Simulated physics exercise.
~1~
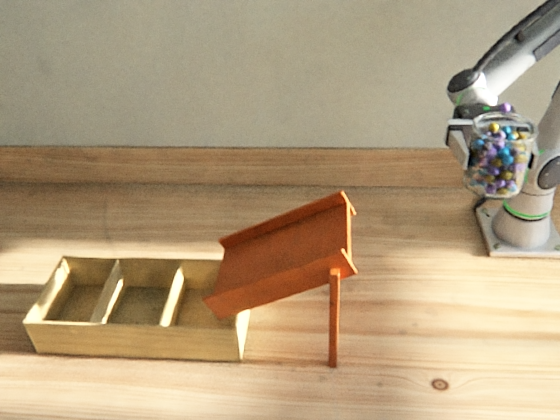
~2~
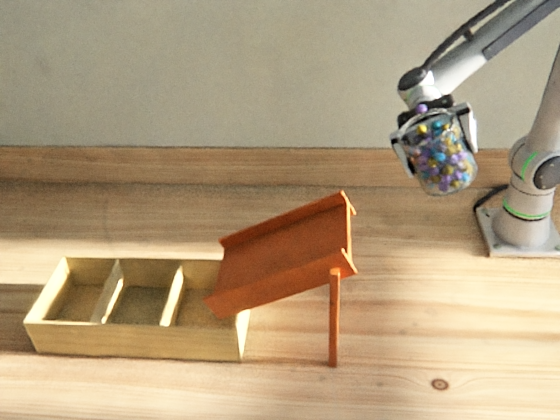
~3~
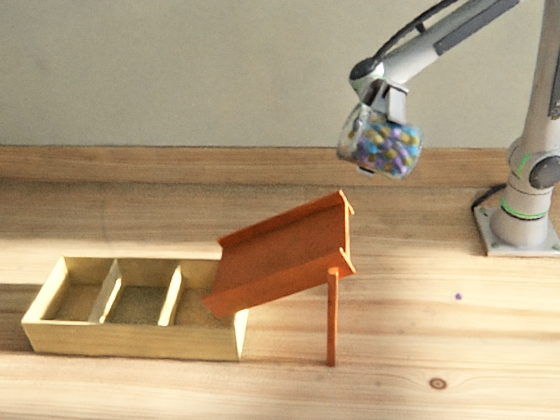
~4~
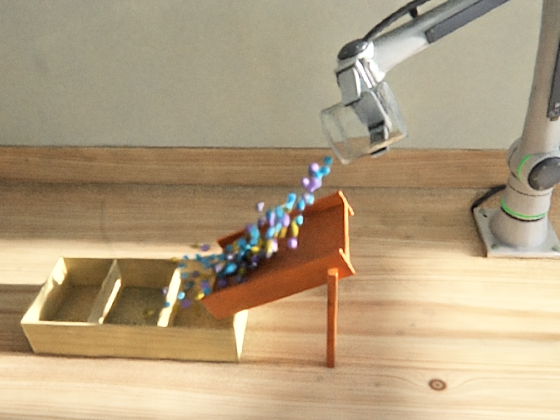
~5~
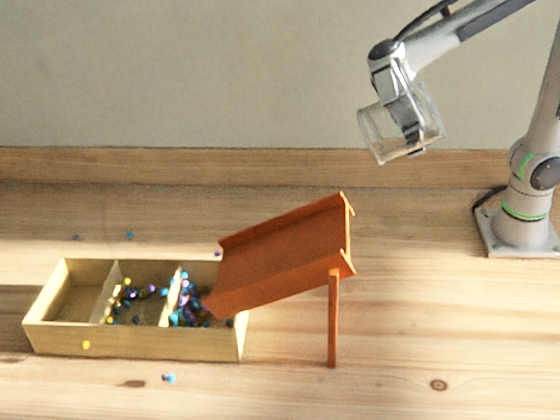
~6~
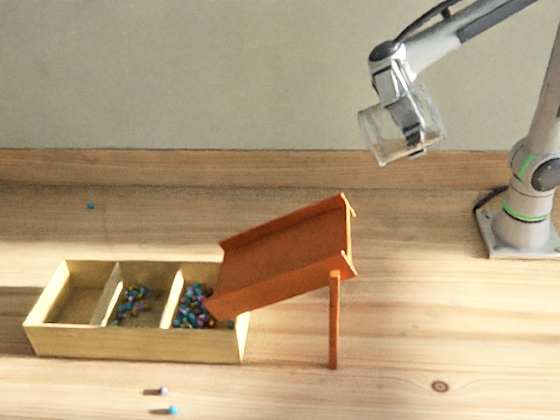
A robot arm carries a clear cup full of colourful round sweets leftward toward a sloping orange chute, which stands beside a wooden box divided into three parts. The cup leans as it travels, then tips well over above the chute. The sweets pour out in a stream, slide down the slope and tumble into the box. The arm draws the emptied cup back a little to the right and holds it there, still tilted. Most of the sweets settle in the part nearest the chute, a smaller share lies in the middle part, and a few stray onto the table.
